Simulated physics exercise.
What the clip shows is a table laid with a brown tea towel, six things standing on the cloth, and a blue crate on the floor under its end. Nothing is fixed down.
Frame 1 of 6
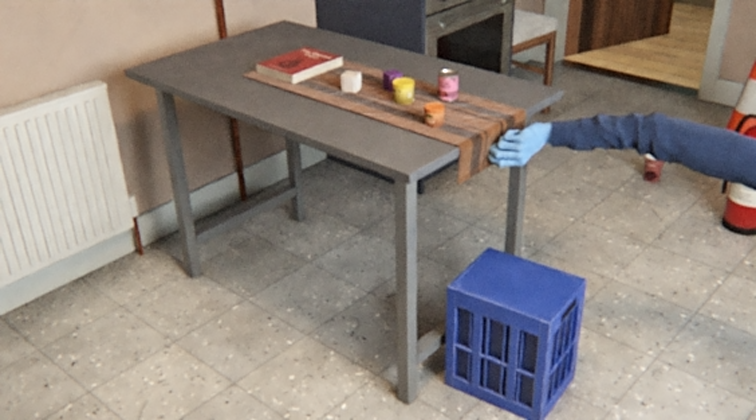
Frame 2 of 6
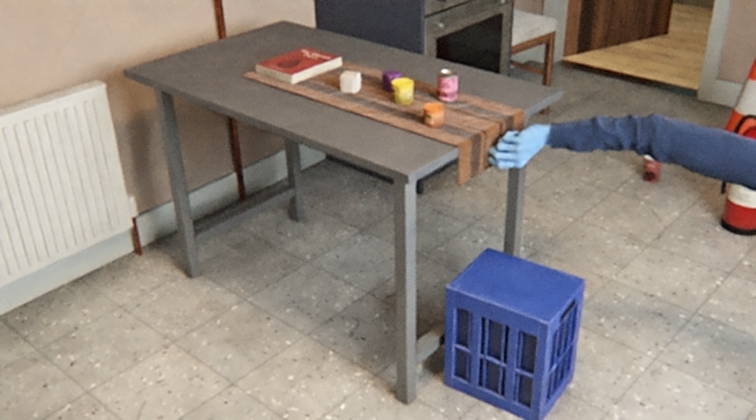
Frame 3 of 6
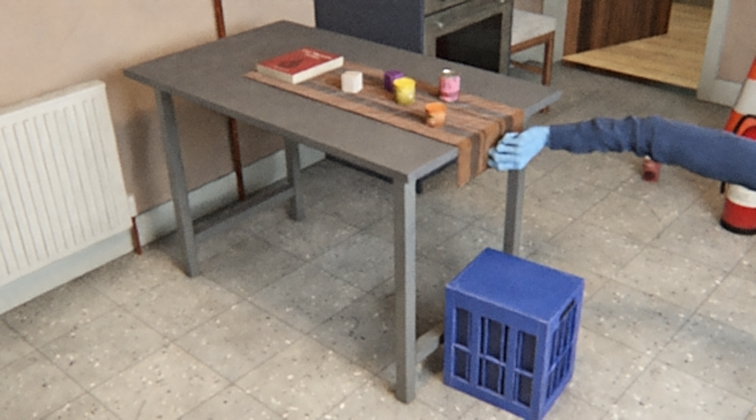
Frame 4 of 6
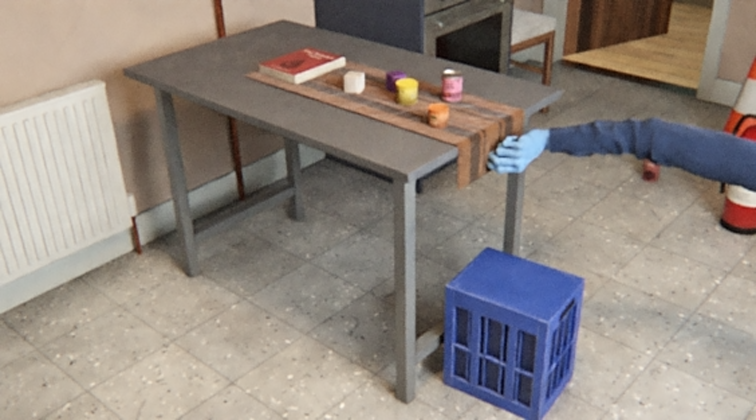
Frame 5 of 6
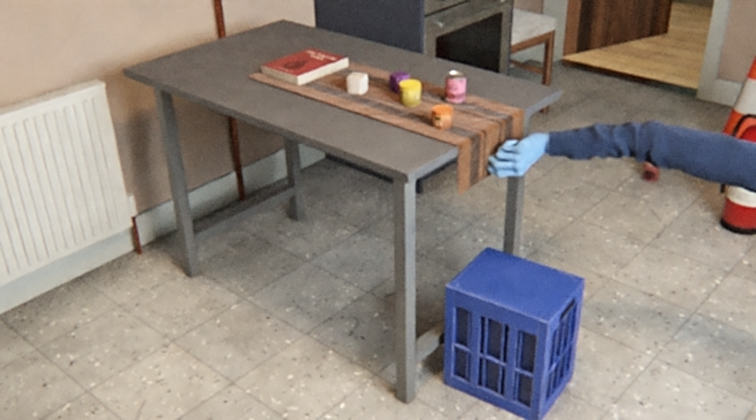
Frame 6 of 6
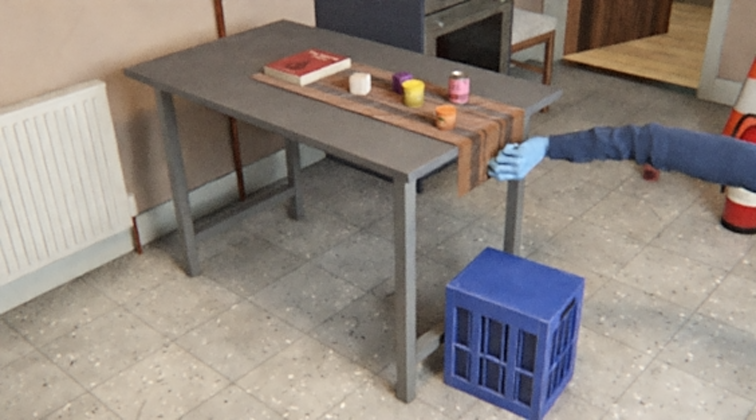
A brown striped cloth is drawn slightly over the near right end of a grey table by a blue-gloved hand, its hem lowering a little above a blue crate. The red book, small pots, cubes and pink can on it shift slightly right along with the cloth, all still upright.
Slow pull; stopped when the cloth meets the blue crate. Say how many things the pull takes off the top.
The number that falls is three.
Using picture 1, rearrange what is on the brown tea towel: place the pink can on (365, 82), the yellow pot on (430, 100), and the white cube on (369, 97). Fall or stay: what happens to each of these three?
The pink can ends up on top, the yellow pot ends up off and the white cube ends up on top.
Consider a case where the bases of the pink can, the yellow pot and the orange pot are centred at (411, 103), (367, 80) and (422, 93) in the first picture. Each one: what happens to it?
Outcome: Pink can falls away, yellow pot stays aboard, orange pot falls away.
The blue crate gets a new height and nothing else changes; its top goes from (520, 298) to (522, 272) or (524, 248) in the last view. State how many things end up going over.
The count comes out 2 and 1.
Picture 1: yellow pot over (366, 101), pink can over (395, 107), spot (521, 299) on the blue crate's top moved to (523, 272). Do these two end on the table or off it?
Result - the yellow pot stays put, and the pink can stays put.
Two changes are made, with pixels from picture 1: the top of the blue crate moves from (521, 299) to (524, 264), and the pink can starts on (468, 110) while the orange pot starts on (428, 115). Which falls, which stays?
In the end the pink can is no longer on top and the orange pot is no longer on top.
A little later, hem near (490, 220); orange pot gone.
Next, hem near (490, 247); orange pot and pink can gone.
Later still, hem on the crate; orange pot, pink can and yellow pot gone.
When it is over, hem on the crate; orange pot, pink can and yellow pot gone. The count of fallen things is three.
